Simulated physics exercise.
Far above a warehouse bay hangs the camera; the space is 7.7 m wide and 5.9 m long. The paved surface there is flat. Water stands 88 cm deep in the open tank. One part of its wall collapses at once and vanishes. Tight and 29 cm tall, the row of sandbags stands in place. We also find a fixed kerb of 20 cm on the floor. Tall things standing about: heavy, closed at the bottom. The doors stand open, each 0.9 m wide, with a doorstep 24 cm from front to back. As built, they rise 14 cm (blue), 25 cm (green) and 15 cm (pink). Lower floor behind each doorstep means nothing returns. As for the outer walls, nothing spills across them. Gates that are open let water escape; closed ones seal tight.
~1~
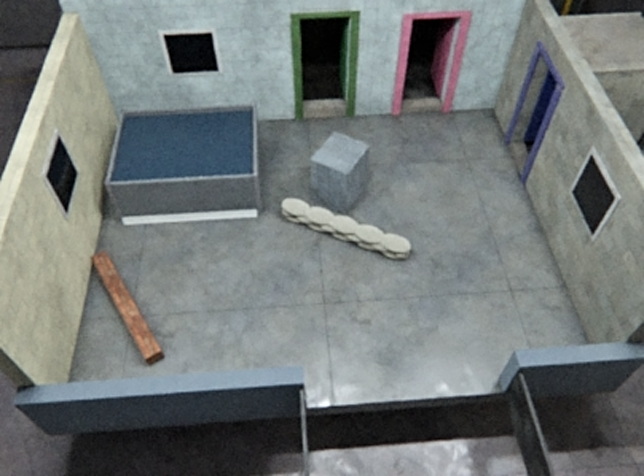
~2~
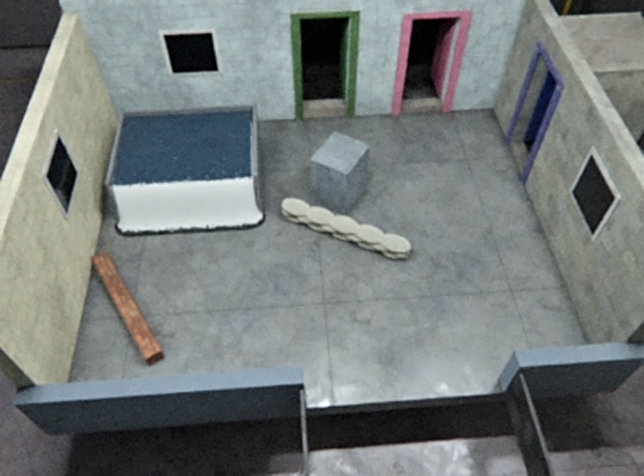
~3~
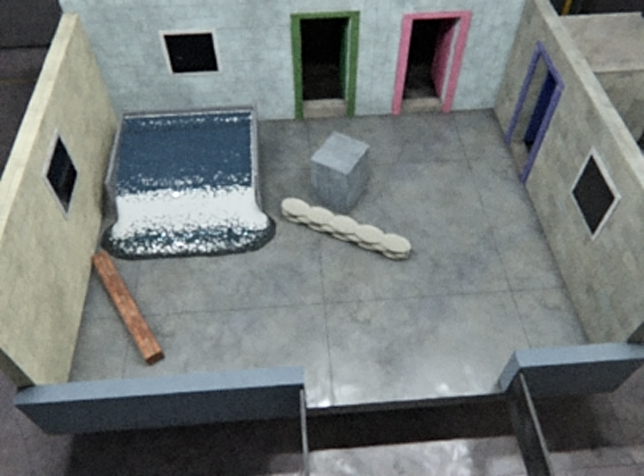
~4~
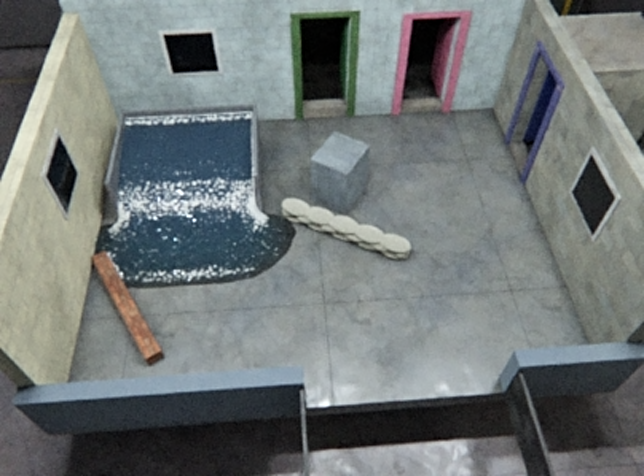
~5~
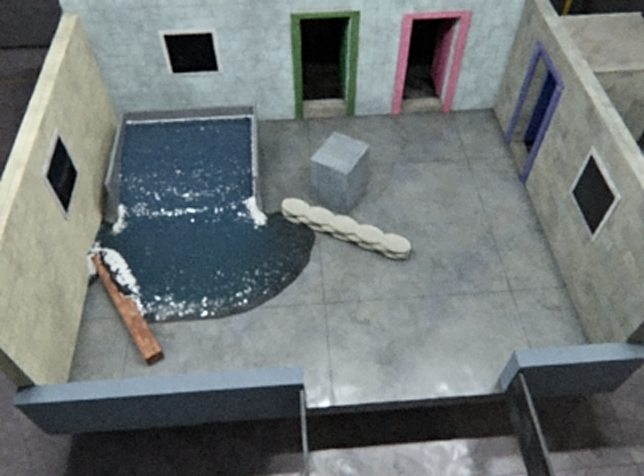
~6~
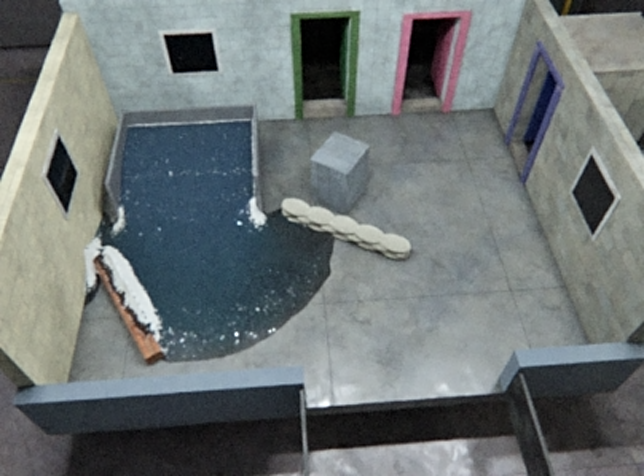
The video shows a walled, open-topped space where the front side of a water-filled tank disappears and dark water pours out with white foam, spreading across the grey floor around a brown beam and up to a pale, scalloped row.
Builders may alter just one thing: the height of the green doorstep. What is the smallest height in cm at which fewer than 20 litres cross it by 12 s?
About 7 cm.
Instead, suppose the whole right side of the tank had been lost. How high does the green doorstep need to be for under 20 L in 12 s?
Required height: Approx. 36 cm.
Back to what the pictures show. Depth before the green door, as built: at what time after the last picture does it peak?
I'd guess close to 7.5 seconds.
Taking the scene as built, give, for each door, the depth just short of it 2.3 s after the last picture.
In cm - blue: 0, green: 0, pink: 0.
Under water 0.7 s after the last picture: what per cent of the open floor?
40 %.
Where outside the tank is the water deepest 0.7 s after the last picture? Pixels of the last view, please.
(206, 386).
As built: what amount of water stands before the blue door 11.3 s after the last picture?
It comes to about 5.5 centimetres deep.
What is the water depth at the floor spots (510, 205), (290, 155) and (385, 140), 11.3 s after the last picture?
Close to 4, 9 and 6 cm deep.
Then, 0.7 s after the last picture water covers 40 % of the floor, deepest (65 cm) near (206, 386); it has not reached the green door.
Then, 2.3 s after the last picture water covers 50 % of the floor, deepest (36 cm) near (63, 409); it has not reached the green door.
Then, 11.3 s after the last picture water covers 95 % of the floor, deepest (12 cm) near (306, 208); 7 cm at the green door, 0 litres in over its 25 cm doorstep.
At the green door as built, the water peaked near 12 cm, 7.7 s after the last picture.
With a doorstep of 6 cm, 27 litres would have come in within the 12 s; with 8.5 cm, 9 litres. So under 20 litres takes about 7 cm.
